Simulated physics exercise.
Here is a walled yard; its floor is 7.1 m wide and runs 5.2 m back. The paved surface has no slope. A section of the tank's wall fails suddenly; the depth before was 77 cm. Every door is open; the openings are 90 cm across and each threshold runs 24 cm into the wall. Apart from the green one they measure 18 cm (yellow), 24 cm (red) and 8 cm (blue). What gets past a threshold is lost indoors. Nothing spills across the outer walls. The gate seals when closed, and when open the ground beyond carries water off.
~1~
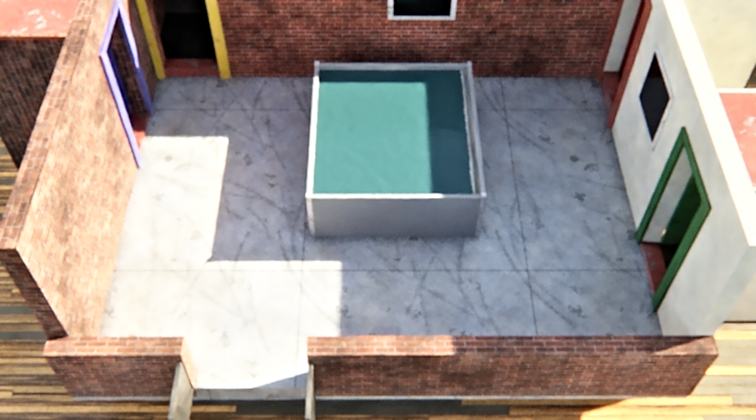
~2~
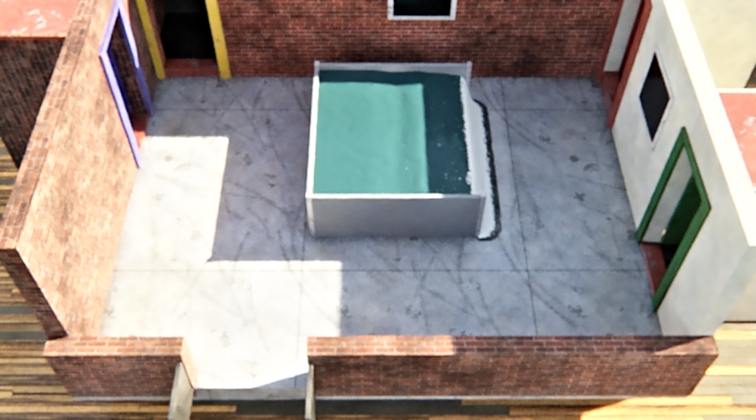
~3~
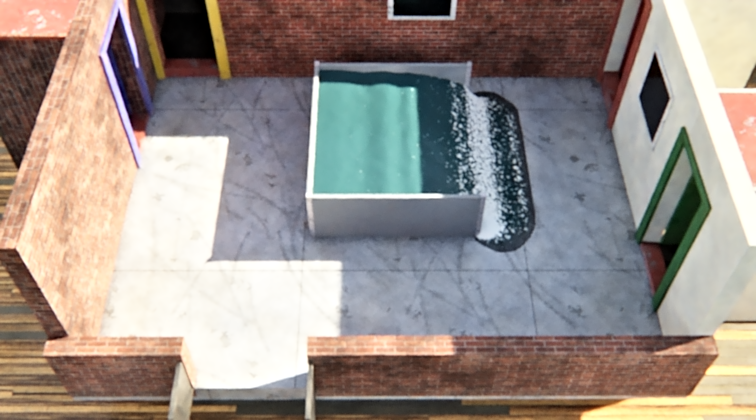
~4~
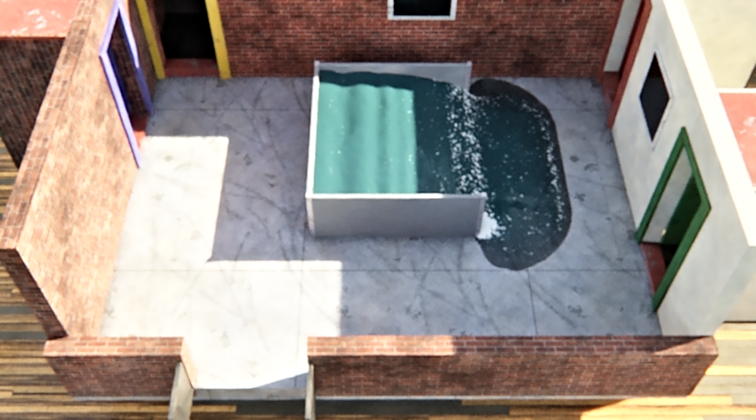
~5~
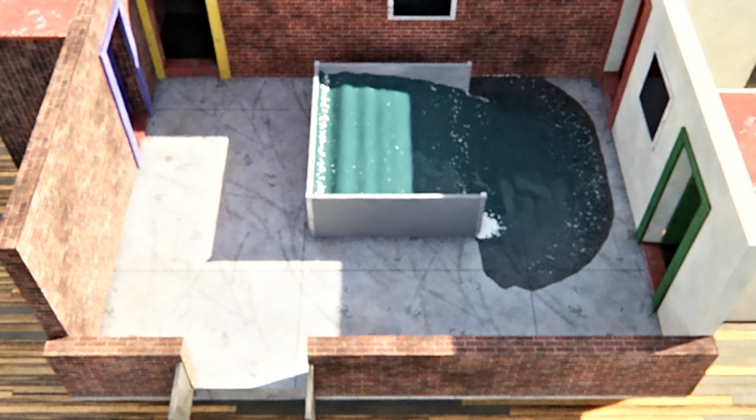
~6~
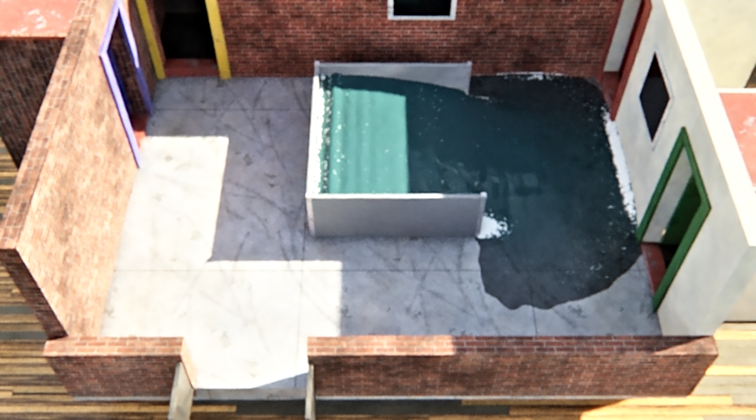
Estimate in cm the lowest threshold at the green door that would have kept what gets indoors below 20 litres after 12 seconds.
Close to 25 cm is just enough.
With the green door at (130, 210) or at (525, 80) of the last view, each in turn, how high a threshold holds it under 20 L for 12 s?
Roughly 14.0 and 28 cm.
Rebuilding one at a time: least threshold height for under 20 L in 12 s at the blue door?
About 10.0 cm at blue.
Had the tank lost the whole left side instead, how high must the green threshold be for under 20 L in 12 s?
Some 10.5 cm.
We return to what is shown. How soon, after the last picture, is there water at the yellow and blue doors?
Yellow 3.2 s, blue 3.8 s.
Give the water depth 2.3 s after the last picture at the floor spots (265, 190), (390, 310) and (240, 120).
In that order: 0, 1 and 0 cm.
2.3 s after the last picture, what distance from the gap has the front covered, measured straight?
About 4.0 m.
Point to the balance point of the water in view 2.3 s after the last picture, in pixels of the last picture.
At about (515, 184).
Then, 0.7 s after the last picture water covers 30 % of the floor, deepest (53 cm) near (619, 178); 23 cm at the green door, 28 litres in over its 7 cm threshold.
Then, 2.3 s after the last picture water covers 45 % of the floor, deepest (42 cm) near (666, 369); 17 cm at the green door, 164 litres in over its 7 cm threshold.
Then, 11.3 s after the last picture water covers 100 % of the floor, deepest (18 cm) near (418, 99); 9 cm at the green door, 357 litres in over its 7 cm threshold.
At the green door as built, the water peaked near 25 cm, 1.1 s after the last picture.
With a threshold of 20 cm, 58 litres would have come in within the 12 s; with 31.5 cm, 3 litres. So under 20 litres takes about 25 cm.
